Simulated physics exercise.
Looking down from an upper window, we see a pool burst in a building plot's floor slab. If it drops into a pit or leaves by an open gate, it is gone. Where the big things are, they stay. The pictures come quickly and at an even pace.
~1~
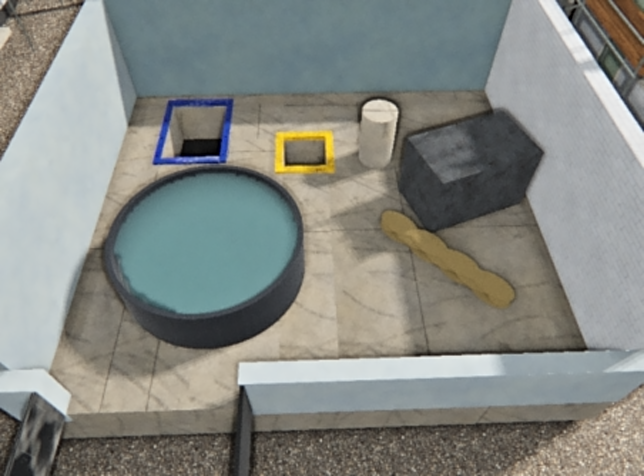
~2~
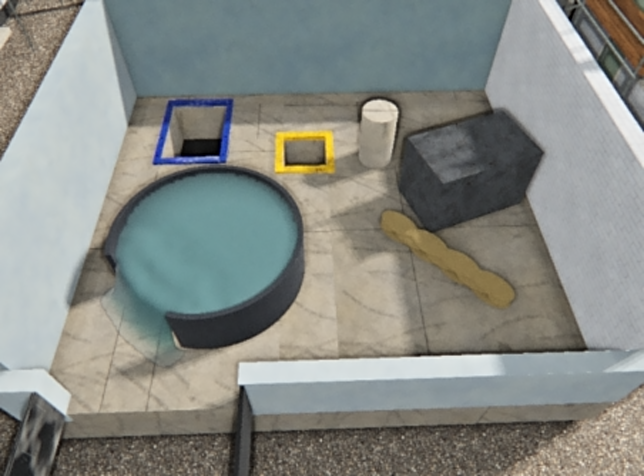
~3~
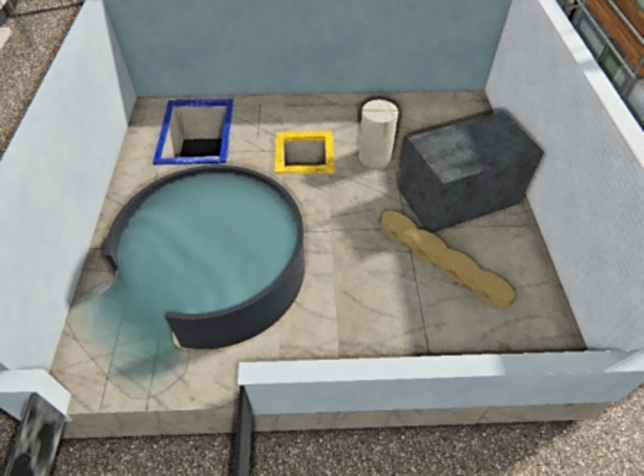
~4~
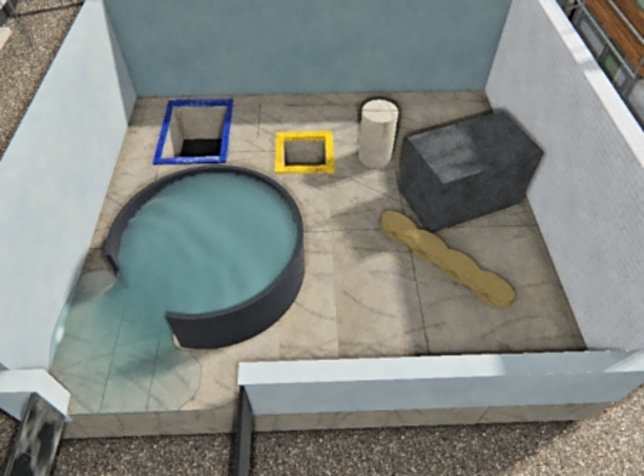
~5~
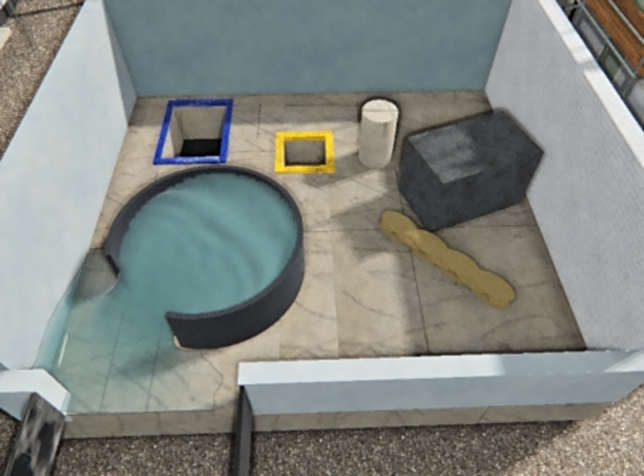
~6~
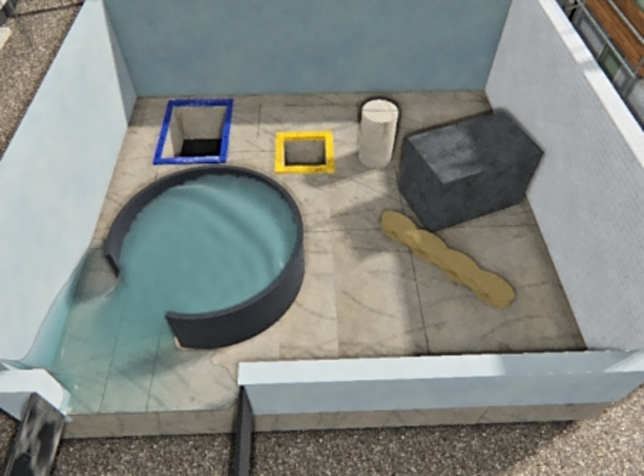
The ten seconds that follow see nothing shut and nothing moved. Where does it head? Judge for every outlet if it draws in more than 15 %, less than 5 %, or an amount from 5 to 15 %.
In the end the gate accounts for a substantial part - beyond fifteen per cent, the yellow pit accounts for a negligible part - below five per cent, the blue pit accounts for a medium-sized part - five to fifteen per cent.
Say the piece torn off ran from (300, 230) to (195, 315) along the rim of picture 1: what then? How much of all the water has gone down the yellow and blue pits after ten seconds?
In percent: Yellow 6, blue 2.
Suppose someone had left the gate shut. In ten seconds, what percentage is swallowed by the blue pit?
I'd put blue at 20 per cent.
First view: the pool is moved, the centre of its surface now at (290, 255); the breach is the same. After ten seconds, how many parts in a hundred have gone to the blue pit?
Within ten seconds the blue pit takes 2 percent of the total.
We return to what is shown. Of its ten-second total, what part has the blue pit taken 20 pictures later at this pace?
I'd put it at about 25 per cent.
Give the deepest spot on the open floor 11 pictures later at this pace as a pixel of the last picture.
Check close to (57, 352).
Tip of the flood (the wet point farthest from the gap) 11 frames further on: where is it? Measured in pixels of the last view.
Somewhere about (121, 150).
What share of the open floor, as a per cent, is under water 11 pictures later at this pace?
About 15 %.
A moment on, water covers 10 % of the floor; the gate 10 %, the yellow pit 0 %, the blue pit 0 %.
Next, water covers 15 % of the floor; the gate 23 %, the yellow pit 0 %, the blue pit 0 %.
Then, water covers 20 % of the floor; the gate 37 %, the yellow pit 0 %, the blue pit 2 %.
Later, water covers 35 % of the floor; the gate 52 %, the yellow pit 0 %, the blue pit 6 %.
In the end, water covers 40 % of the floor; the gate 62 %, the yellow pit 0 %, the blue pit 9 %.
